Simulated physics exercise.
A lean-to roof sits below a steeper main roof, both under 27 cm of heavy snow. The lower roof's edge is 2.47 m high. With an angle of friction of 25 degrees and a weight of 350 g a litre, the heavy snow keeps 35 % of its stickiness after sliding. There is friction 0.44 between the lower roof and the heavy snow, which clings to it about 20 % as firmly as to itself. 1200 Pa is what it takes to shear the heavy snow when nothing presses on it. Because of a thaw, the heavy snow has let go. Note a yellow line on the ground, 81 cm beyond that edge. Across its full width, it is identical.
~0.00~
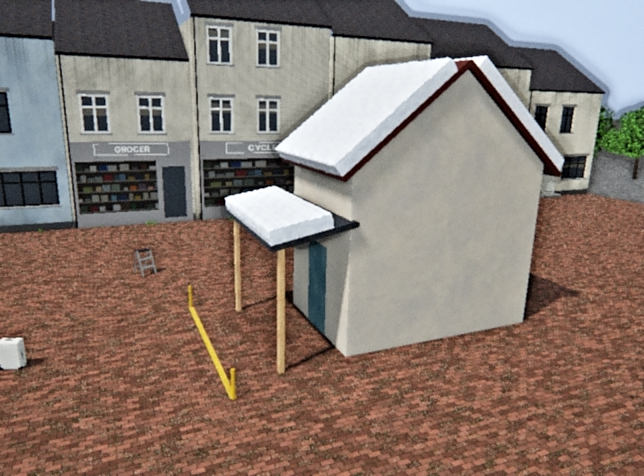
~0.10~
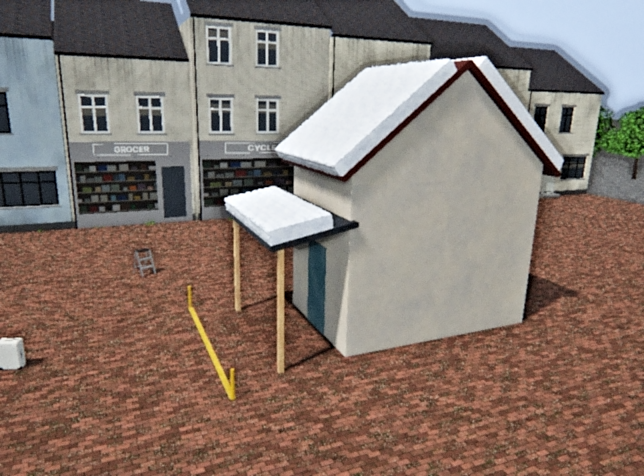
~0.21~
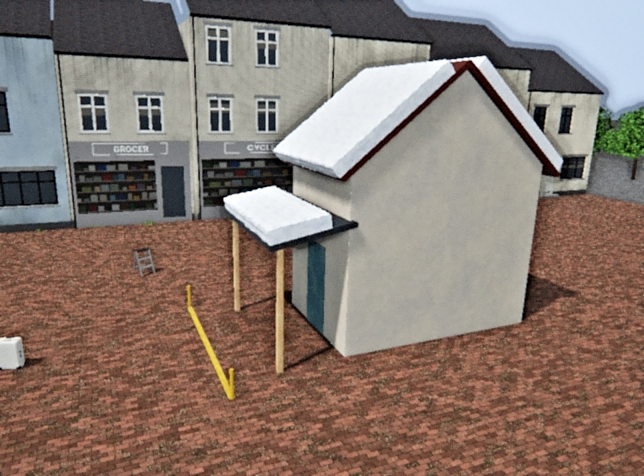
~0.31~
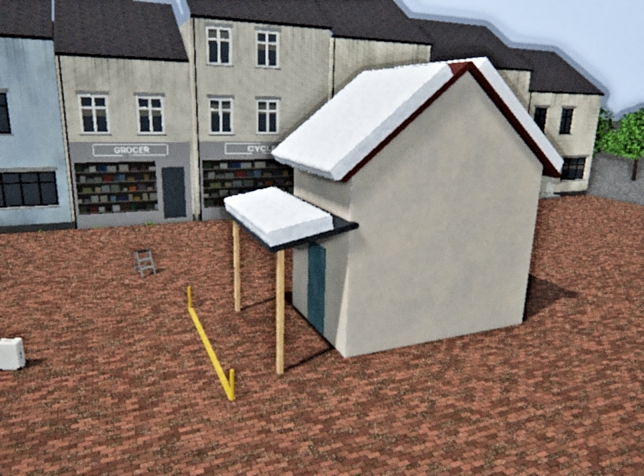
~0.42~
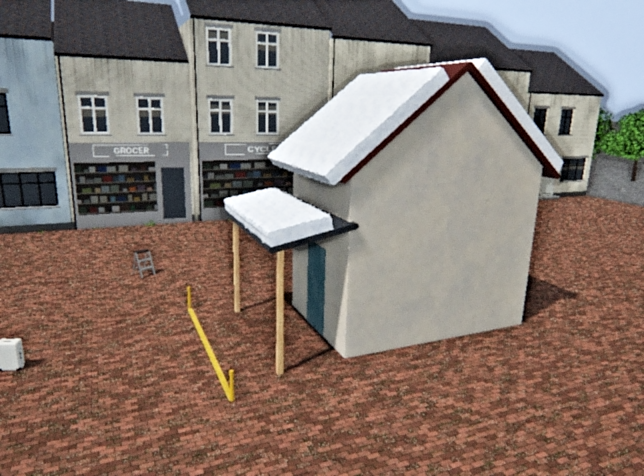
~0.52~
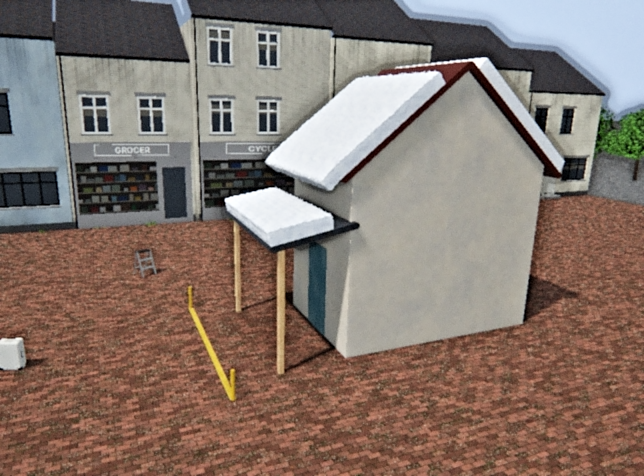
A paved square of reddish brick is seen from a raised, fixed viewpoint, with pale terraced buildings and shopfronts behind. A cream house with a steep snow-covered roof stands right of centre, a snowy lean-to on wooden posts at its left, beside a yellow line and small ladder. The main roof's near-left snow slab slides slowly down leftward in one piece, overhanging the eave and baring dark red roof near the ridge.
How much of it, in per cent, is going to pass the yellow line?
I would say 33 percent.
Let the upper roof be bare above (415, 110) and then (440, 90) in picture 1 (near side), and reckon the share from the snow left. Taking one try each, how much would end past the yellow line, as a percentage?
About 6 per cent the first time and about 25 per cent the second.
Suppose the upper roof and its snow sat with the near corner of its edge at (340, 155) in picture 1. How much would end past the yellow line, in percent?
55 %, roughly.
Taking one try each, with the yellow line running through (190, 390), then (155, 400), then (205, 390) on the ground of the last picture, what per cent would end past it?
I'd guess near 12 %, then near 3 %, and near 25 % on the last try.
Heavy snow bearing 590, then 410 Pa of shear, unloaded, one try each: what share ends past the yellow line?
Roughly 55 % followed by roughly 60 %.
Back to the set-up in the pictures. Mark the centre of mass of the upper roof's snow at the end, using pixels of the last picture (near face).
Look near (247, 314) in the final picture.
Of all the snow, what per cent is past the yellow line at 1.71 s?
Roughly 0 per cent.
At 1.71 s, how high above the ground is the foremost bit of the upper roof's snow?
I'd say around 1.6 metres.
After 1.07 s, none is below the lower edge and 0 % is past the line.
After 1.71 s, 7 % is below the lower edge and 0 % is past the line.
After 2.36 s, 50 % is below the lower edge and 27 % is past the line.
After 3.00 s, 52 % is below the lower edge and 33 % is past the line.
After 3.60 s, 52 % is below the lower edge and 33 % is past the line.
